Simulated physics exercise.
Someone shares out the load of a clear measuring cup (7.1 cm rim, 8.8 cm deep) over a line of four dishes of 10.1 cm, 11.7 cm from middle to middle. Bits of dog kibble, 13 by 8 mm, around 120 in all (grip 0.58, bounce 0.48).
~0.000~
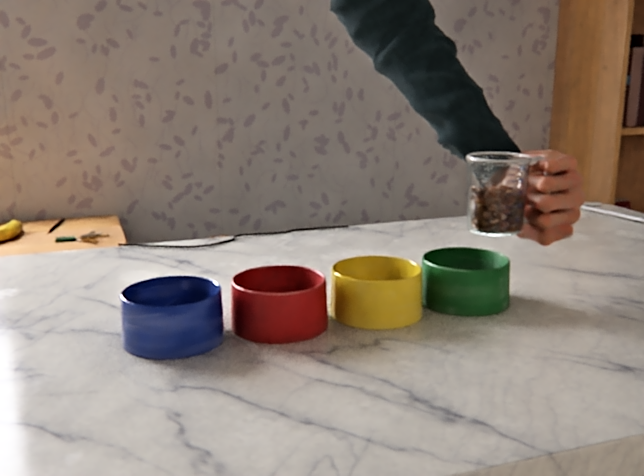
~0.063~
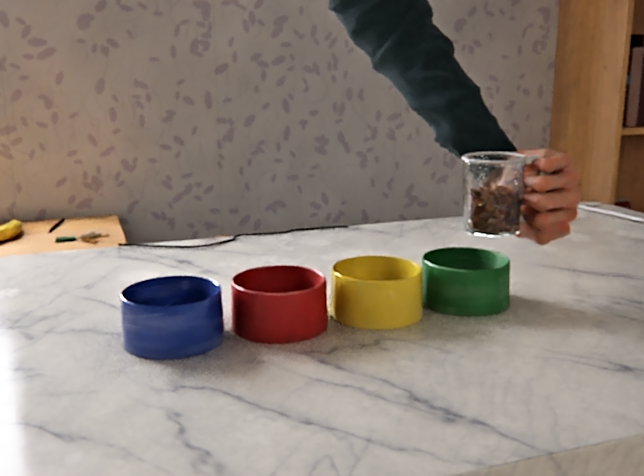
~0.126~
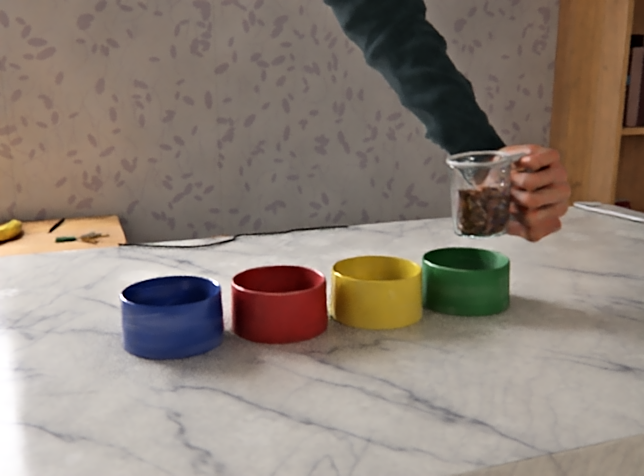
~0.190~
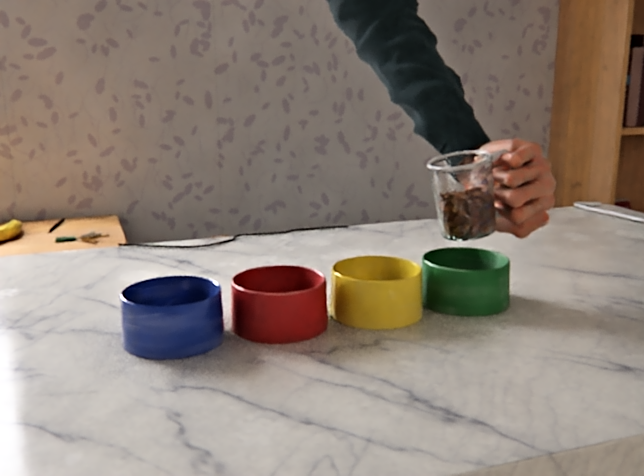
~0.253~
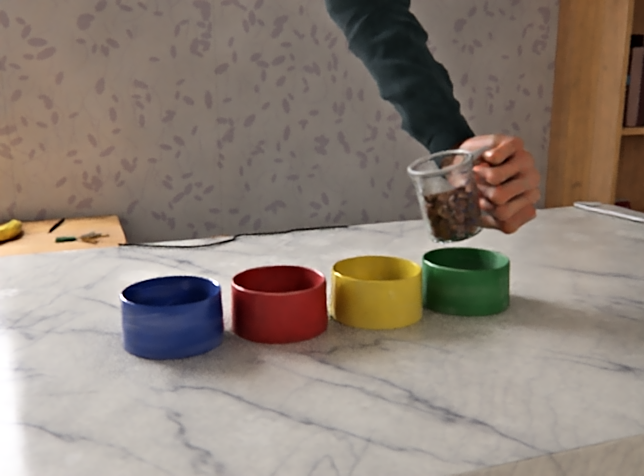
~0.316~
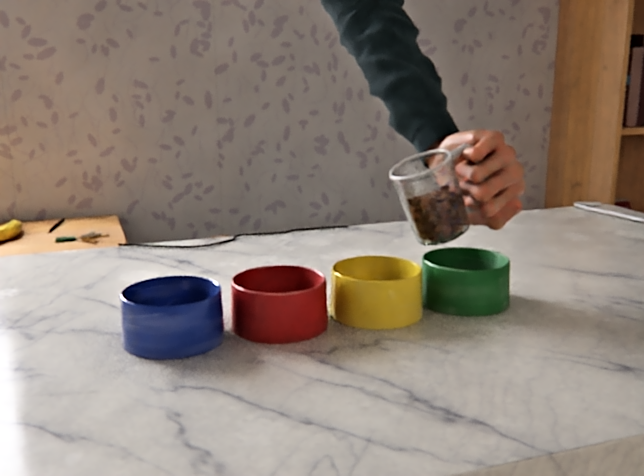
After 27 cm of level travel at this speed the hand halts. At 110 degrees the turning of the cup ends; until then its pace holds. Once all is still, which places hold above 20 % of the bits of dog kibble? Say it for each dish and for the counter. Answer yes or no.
Red dish: Yes; blue dish: No; green dish: No; yellow dish: No; on the counter: Yes.
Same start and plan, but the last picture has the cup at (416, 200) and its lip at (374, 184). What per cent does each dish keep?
Red 70; blue 10; green 0; yellow 0.
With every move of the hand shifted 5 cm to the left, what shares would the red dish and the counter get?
In that case red 0; counter 0.
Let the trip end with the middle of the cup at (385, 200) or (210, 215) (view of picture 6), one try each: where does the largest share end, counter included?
The winner: Yellow; blue.
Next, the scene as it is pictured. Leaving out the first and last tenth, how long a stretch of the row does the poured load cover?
Some 9 cm.
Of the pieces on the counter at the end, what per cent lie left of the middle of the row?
Some 100 per cent.
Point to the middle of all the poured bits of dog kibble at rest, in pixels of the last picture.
Near (254, 320).
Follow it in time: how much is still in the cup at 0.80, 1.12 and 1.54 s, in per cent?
In turn: 100, 95, 85.
Then, at 0.80 s, tilt 64 degrees; cup holds 100 %.
Then, at 1.12 s, tilt 92 degrees; cup holds 95 %.
Then, at 1.54 s, tilt 110 degrees; cup holds 85 %, red 10 %.
In the end, at 3.6 s, red 65 %, blue 5 %, green 0 %, yellow 0 %, counter 30 %, cup 5 %.
